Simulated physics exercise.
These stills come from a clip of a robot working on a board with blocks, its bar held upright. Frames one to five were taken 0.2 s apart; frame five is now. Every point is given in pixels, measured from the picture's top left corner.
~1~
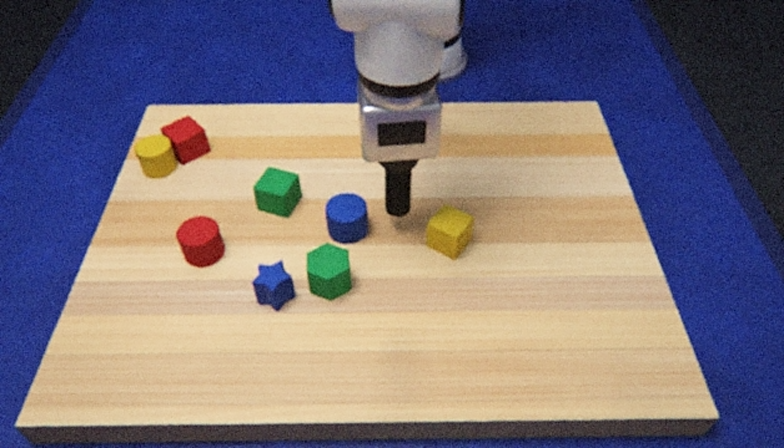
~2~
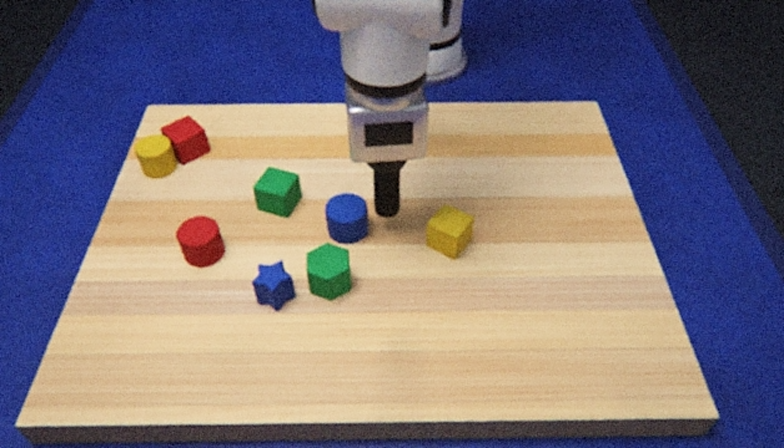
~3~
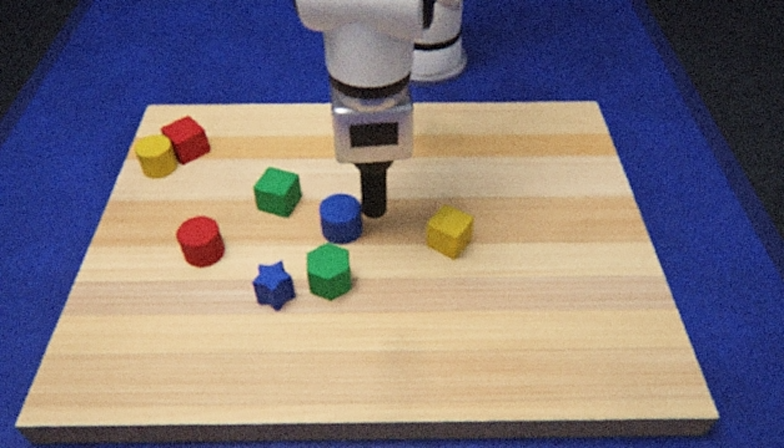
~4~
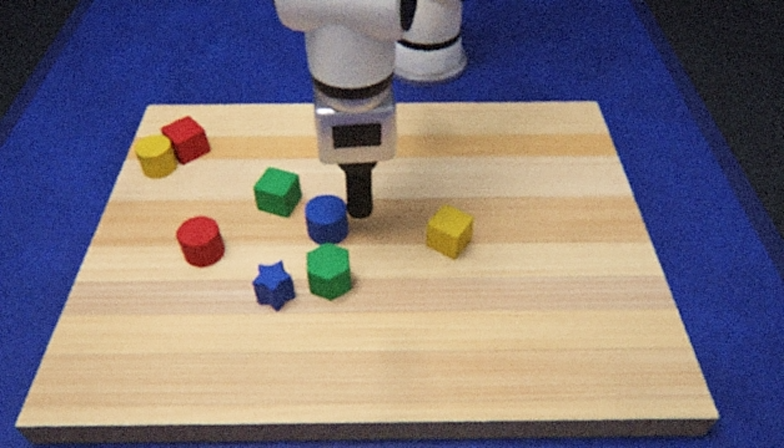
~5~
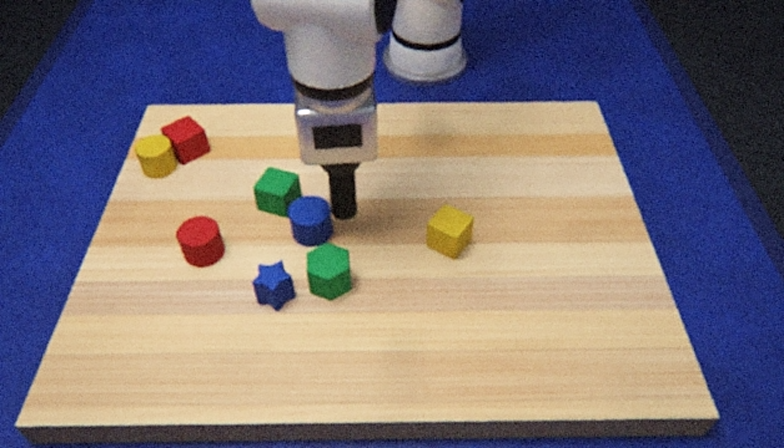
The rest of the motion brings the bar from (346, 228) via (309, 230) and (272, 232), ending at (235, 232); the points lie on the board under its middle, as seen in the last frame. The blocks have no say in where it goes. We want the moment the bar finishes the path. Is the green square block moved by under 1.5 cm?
I'd say yes.
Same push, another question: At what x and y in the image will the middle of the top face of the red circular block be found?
It will end up at (157, 244).
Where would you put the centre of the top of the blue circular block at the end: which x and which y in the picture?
I'd guess (195, 221).
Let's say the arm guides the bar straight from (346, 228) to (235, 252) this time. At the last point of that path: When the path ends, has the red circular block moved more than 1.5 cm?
Yes - that is the case.
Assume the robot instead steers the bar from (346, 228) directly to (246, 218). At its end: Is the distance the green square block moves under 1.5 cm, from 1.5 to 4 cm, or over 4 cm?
It will move between 1.5 and 4 cm.
What follows on the original path. One third of the way, bar (306, 213); blue circular block (271, 213).
Two thirds of the way, bar (268, 215); red circular block (190, 232); blue circular block (232, 217).
At the end, bar (231, 215); red circular block (157, 244); green square block unmoved; blue circular block (195, 221).
